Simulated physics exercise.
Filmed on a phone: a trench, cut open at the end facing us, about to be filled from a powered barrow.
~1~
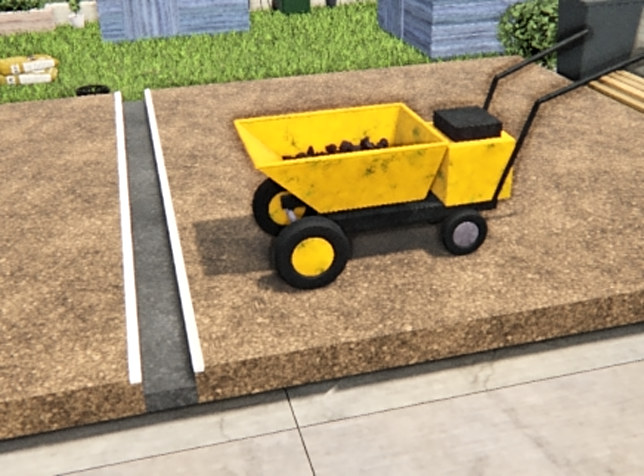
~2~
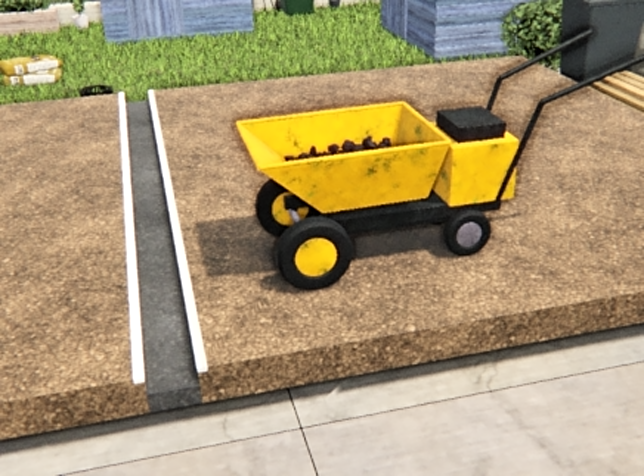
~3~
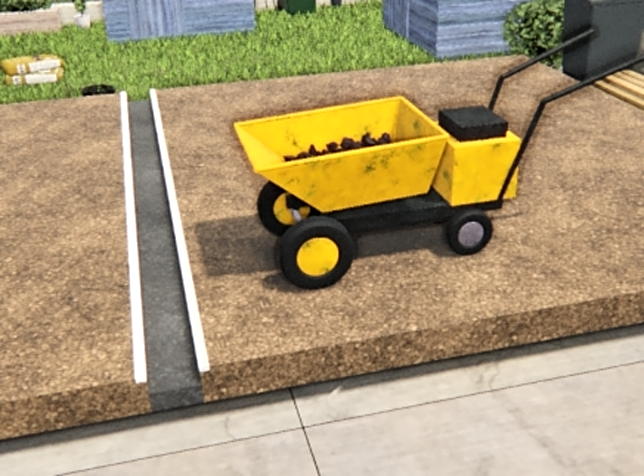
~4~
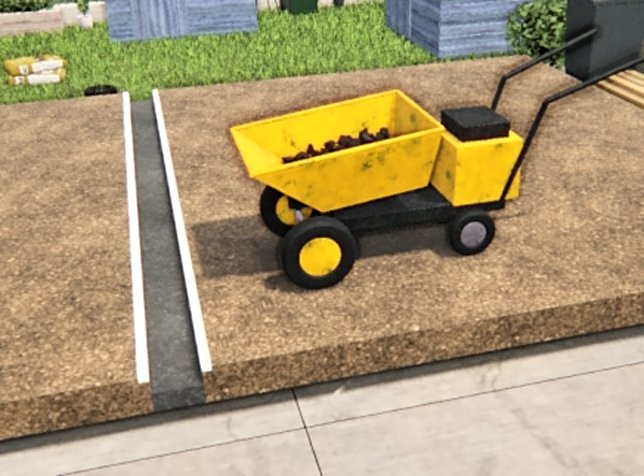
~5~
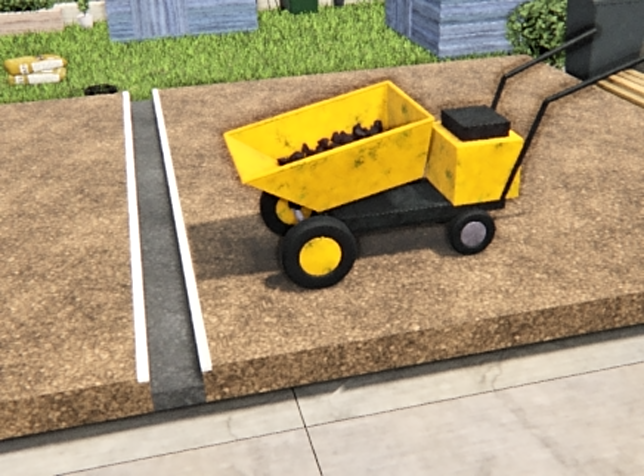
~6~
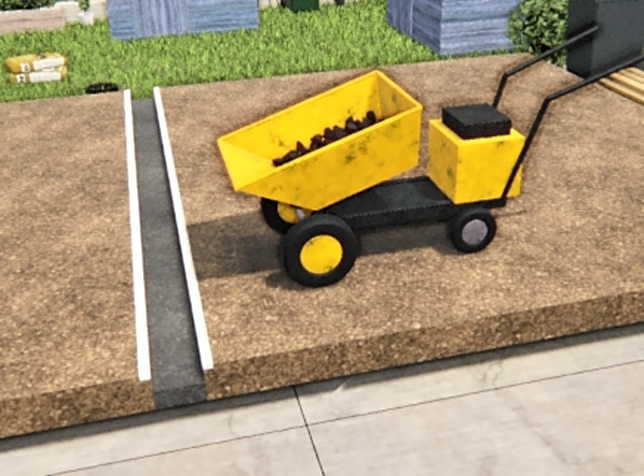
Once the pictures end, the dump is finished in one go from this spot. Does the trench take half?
The trench takes more than half.
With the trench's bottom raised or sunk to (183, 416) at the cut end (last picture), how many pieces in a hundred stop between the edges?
Roughly 90 in a hundred.
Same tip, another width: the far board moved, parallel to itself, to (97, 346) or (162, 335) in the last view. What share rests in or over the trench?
In turn 90 and 50 in a hundred.
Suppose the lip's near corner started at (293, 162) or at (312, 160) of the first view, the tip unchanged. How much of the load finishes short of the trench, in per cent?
The first gives 50 %, the second 60 %.
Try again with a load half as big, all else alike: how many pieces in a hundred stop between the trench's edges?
Close to 80 per cent.
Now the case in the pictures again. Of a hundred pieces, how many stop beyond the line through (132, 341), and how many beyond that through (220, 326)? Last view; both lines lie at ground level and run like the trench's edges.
The first gives 0 %, the second 90 %.
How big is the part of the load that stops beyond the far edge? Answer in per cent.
Roughly 5 in a hundred.
Shortly afterwards, skip tipped steeply; the whole lot in the skip.
Next, skip tipped steeply; all but a few in the skip; only a few short of the trench; only a few in or heaped over the trench.
Some moments later, skip tipped right over; a little in the skip; a little short of the trench; near two thirds in or heaped over the trench; a little beyond it.
In the end, skip tipped right over; a little in the skip; a little short of the trench; near two thirds in or heaped over the trench; a little beyond it.
